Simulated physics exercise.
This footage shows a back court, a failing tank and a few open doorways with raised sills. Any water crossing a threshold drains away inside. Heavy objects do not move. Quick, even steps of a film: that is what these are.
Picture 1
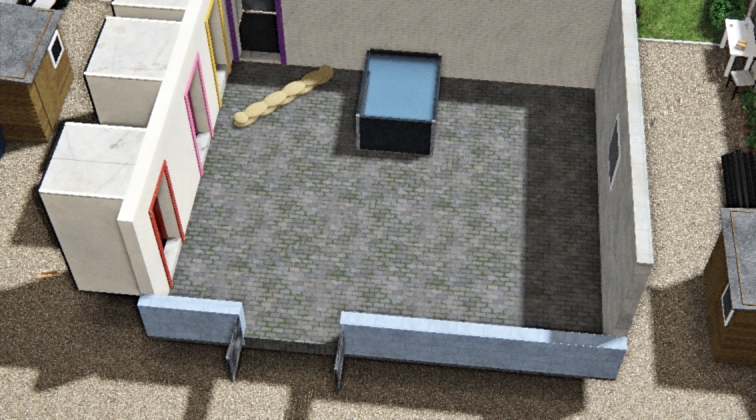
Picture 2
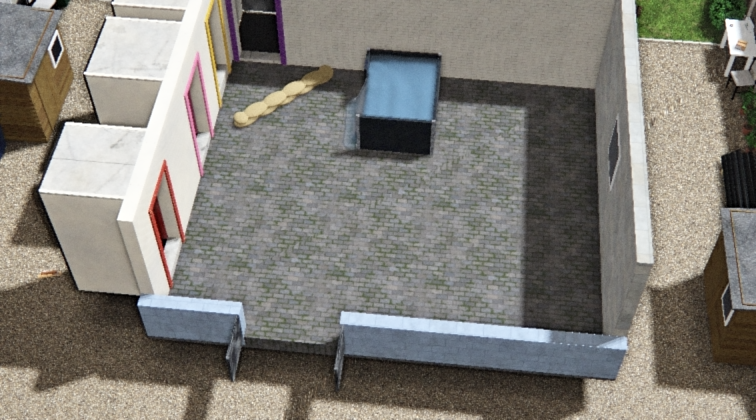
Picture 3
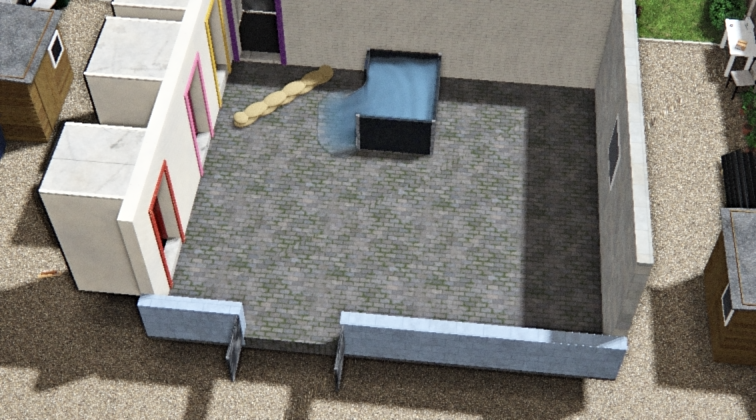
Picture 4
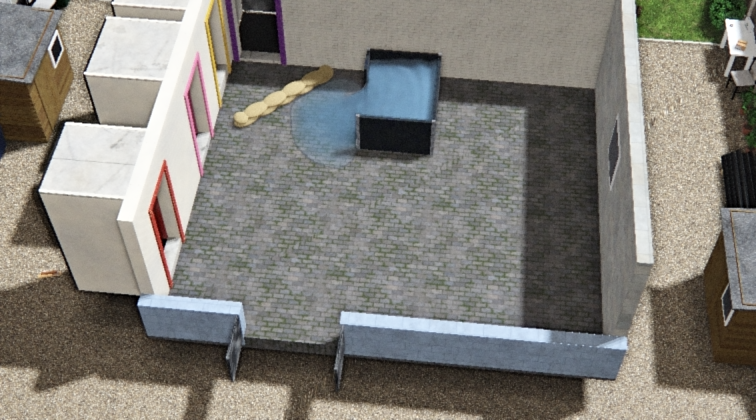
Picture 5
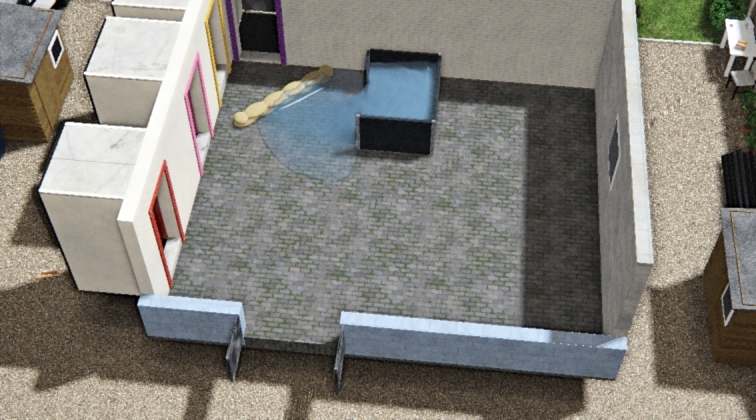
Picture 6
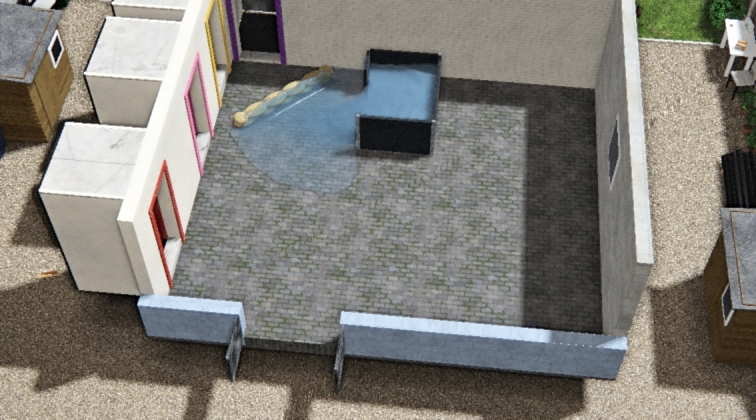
We see a walled court with coloured doorways and an open tank of water; water pours from the tank's left side and spreads across the paving to the left and toward the viewer, reaching the pale twisted barrier.
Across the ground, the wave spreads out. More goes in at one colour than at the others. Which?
It is pink.
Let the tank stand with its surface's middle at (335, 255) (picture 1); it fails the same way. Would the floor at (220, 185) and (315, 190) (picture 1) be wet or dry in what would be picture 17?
Point one soaked, point two left dry.
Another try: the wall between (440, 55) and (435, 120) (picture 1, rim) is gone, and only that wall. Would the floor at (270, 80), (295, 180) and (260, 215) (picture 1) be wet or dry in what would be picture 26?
The first spot is left untouched, the second left untouched, the third left untouched.
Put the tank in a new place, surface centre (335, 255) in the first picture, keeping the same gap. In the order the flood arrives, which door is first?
It's the red door.
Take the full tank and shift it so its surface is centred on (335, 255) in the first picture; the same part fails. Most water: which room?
I'd go with the red one.
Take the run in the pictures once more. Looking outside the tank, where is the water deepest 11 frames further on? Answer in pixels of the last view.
Roughly (203, 169).
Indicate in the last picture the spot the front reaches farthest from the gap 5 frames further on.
Farthest reach: (194, 205).
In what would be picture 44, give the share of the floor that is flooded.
Near 60 in a hundred.
A moment on, water covers 25 % of the floor; pink door some in, red door not reached, yellow door wet at the sill, nothing in, purple door not reached.
Next, water covers 30 % of the floor; pink door a lot in, red door wet at the sill, nothing in, yellow door wet at the sill, nothing in, purple door wet at the sill, nothing in.
Then, water covers 35 % of the floor; pink door a lot in, red door wet at the sill, nothing in, yellow door wet at the sill, nothing in, purple door a trickle in.
Later, water covers 60 % of the floor; pink door a lot in, red door wet at the sill, nothing in, yellow door wet at the sill, nothing in, purple door a trickle in.
In the end, water covers 80 % of the floor; pink door a lot in, red door wet at the sill, nothing in, yellow door wet at the sill, nothing in, purple door a trickle in; the pink door has let in the most.
